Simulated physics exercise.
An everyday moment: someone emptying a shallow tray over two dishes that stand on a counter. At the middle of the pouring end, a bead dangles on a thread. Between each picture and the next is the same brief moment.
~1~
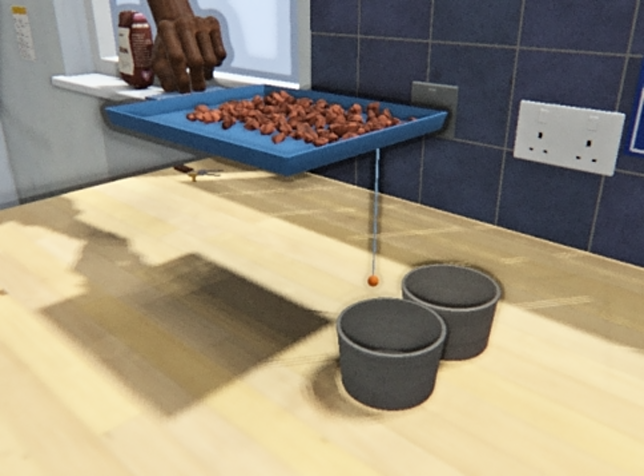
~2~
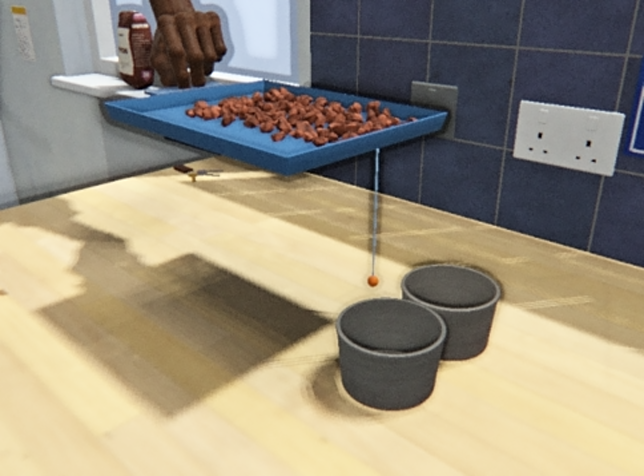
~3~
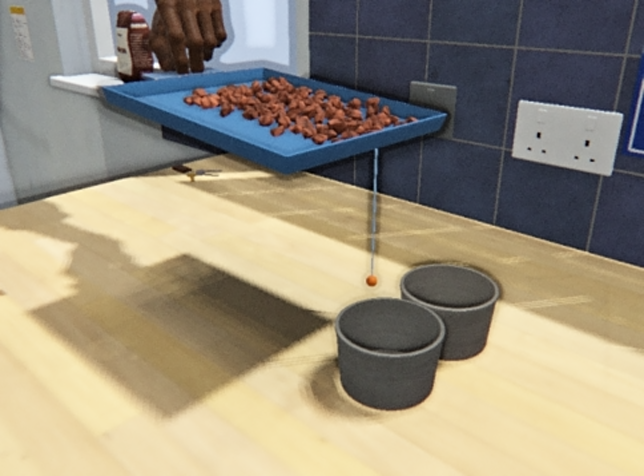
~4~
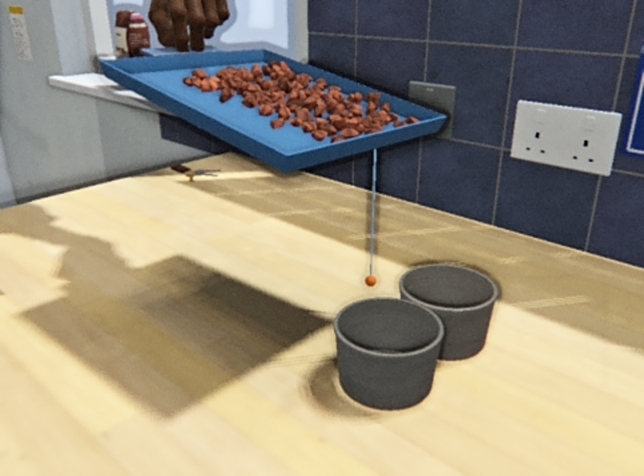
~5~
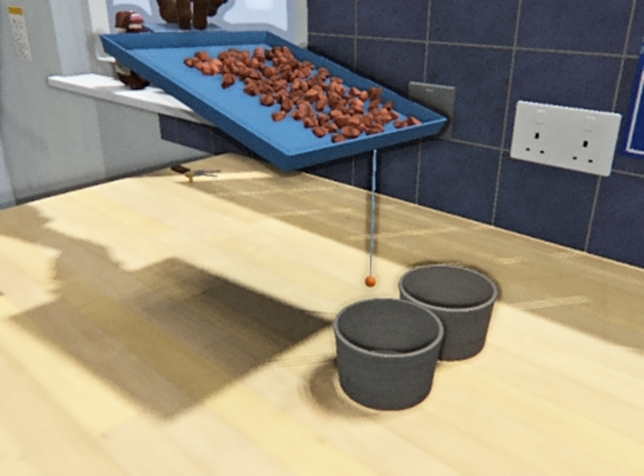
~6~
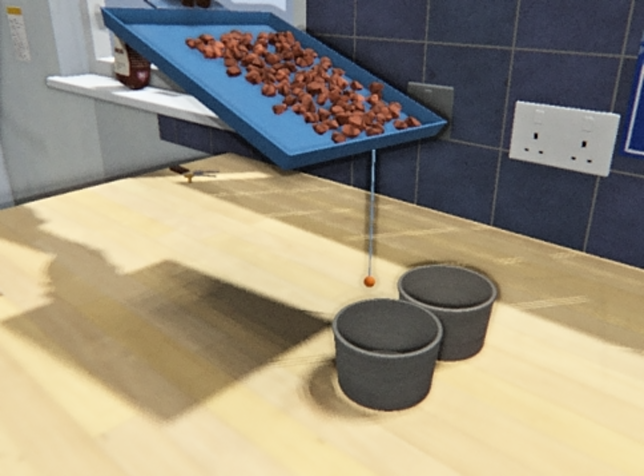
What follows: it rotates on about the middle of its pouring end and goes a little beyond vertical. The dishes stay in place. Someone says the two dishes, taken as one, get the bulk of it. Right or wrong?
Right, they get more than half.
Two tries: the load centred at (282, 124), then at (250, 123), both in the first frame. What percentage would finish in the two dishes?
Close to 80 and close to 60 per cent.
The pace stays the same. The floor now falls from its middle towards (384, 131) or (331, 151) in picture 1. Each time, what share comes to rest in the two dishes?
50 per cent, then 40 per cent.
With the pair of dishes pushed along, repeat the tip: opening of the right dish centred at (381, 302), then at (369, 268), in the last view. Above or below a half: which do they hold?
Shy of half, then shy of half.
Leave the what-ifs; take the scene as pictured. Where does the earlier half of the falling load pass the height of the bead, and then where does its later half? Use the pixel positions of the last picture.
Earlier half at (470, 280), later half at (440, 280).
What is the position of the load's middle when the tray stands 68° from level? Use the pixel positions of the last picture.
In the last view, the load is centred close to (403, 119).
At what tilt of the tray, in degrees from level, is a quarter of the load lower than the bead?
I'd say close to 80 degrees.
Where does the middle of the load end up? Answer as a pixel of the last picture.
I'd mark it at roughly (449, 337).
Soon, tray tipped steeply; most on the tray; a small part in the air.
A while on, tray tipped past a quarter turn; a small part on the tray; a small part in the left dish; about a third in the right dish; about a quarter outside both; about a quarter in the air.
Towards the end, tray tipped past a quarter turn; about a quarter in the left dish; about half in the right dish; about a quarter outside both.
Finally, tray tipped past a quarter turn; about a quarter in the left dish; about half in the right dish; about a quarter outside both.
